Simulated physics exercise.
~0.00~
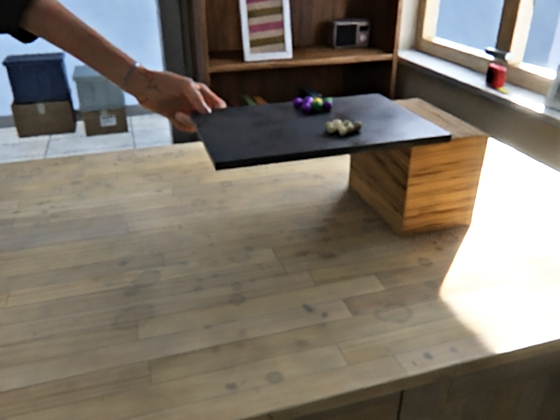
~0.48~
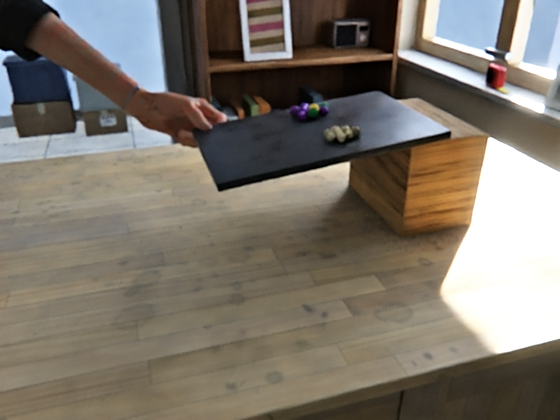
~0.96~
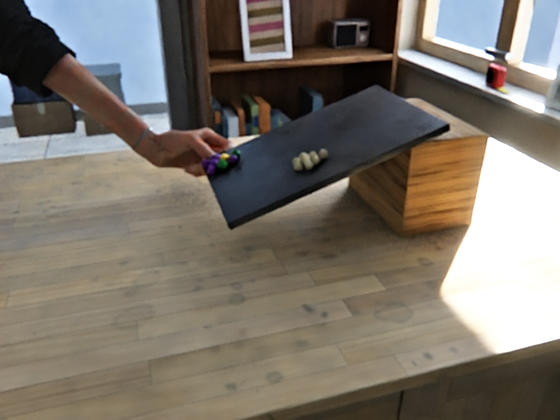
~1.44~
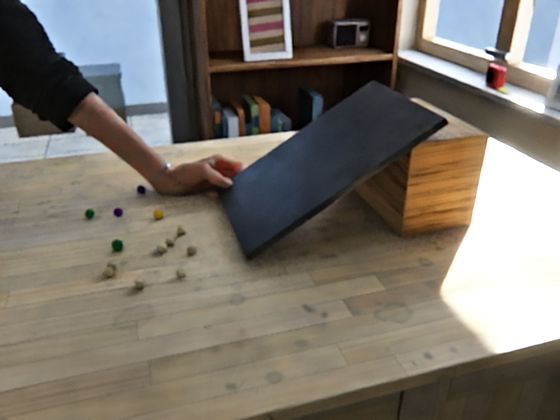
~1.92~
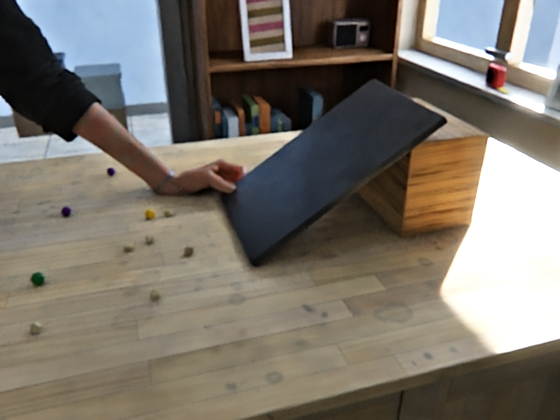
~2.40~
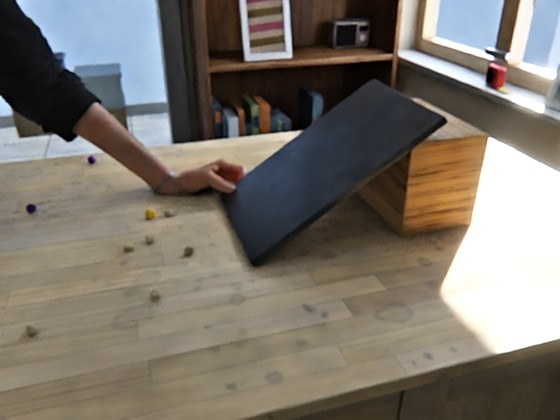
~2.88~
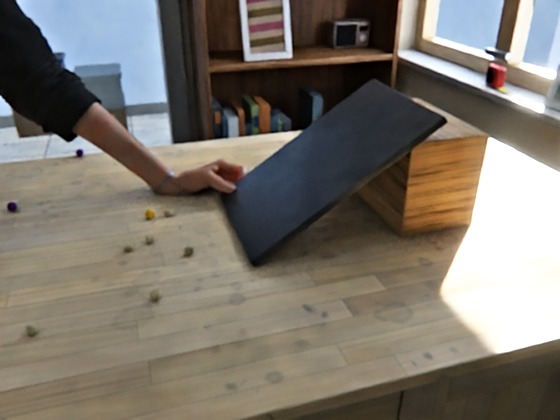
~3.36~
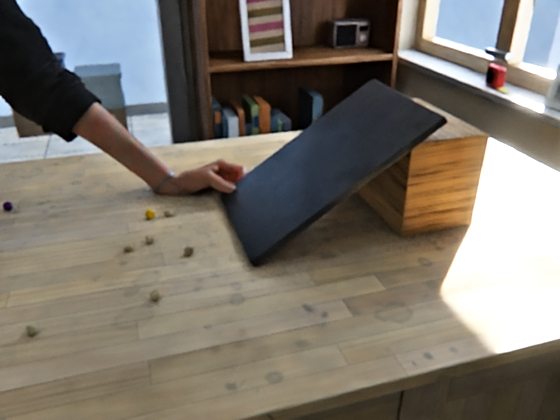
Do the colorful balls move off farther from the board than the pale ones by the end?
Yes, the colorful balls mostly roll farther to the left and several leave the counter, while most of the pale ones stay nearer the board.
